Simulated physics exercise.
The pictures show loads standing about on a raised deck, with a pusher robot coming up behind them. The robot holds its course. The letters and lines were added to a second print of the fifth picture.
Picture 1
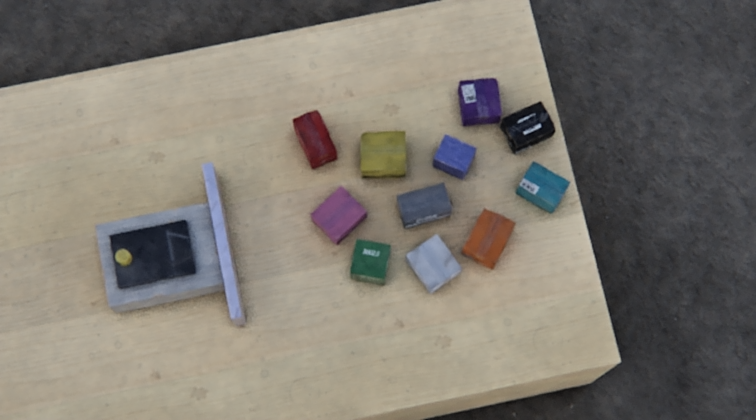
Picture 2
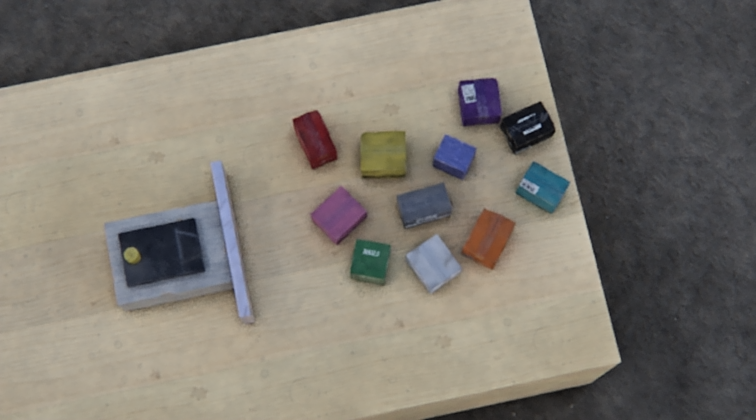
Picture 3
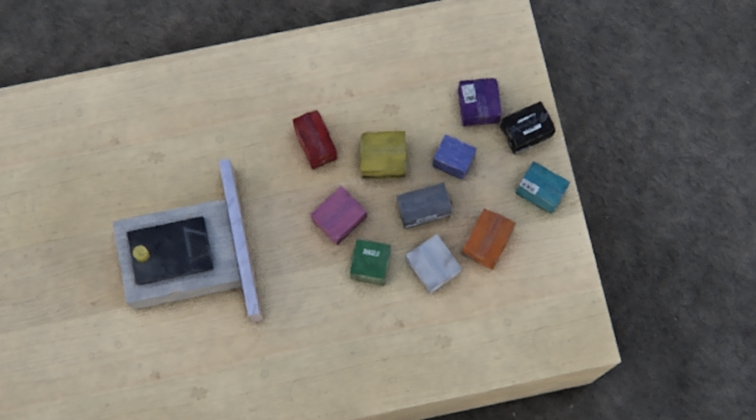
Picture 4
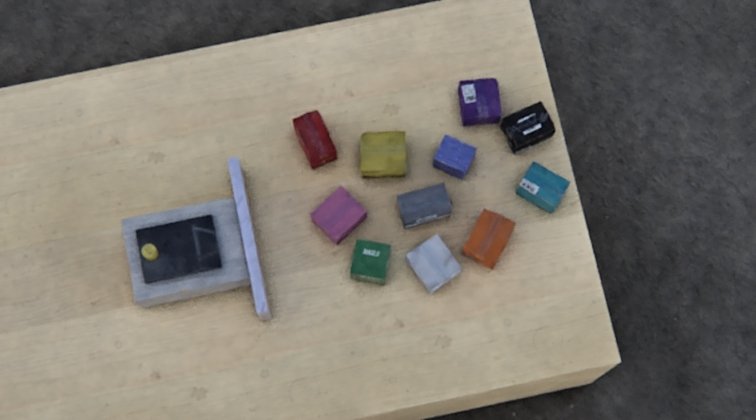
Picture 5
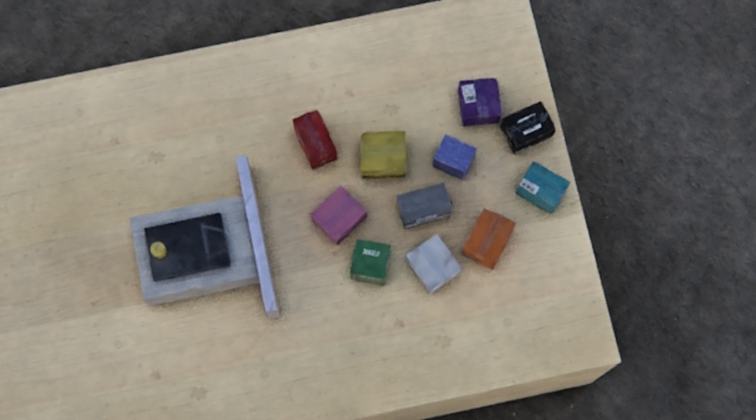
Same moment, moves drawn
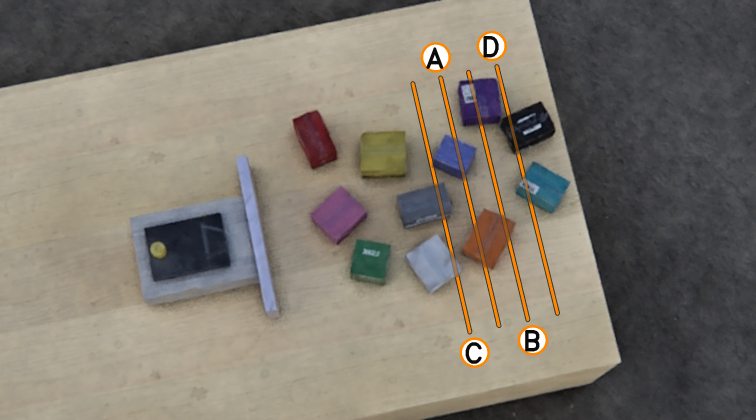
On a raised wooden deck, a pusher robot moves slowly right toward scattered colourful boxes.
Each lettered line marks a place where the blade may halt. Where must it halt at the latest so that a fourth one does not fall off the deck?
Line B.
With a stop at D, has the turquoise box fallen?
By then, yes.
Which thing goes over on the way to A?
The turquoise box.
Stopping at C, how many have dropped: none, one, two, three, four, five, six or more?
By then, none.
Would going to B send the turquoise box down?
By then, yes.
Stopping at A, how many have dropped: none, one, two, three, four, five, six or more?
By then, one.
On the marked copy, A at (469, 199); B at (498, 193); C at (441, 205); D at (527, 187).
Following B. Soon after the start, robot (282, 227); red box (330, 130); green box (379, 257).
Later, robot (369, 209); turquoise box (551, 187); orange box (534, 227).
In the end, robot (435, 196); turquoise box over the edge; orange box over the edge; three fallen.
As for the rest, A is within the limit but short; C is within the limit but short; D drops six.
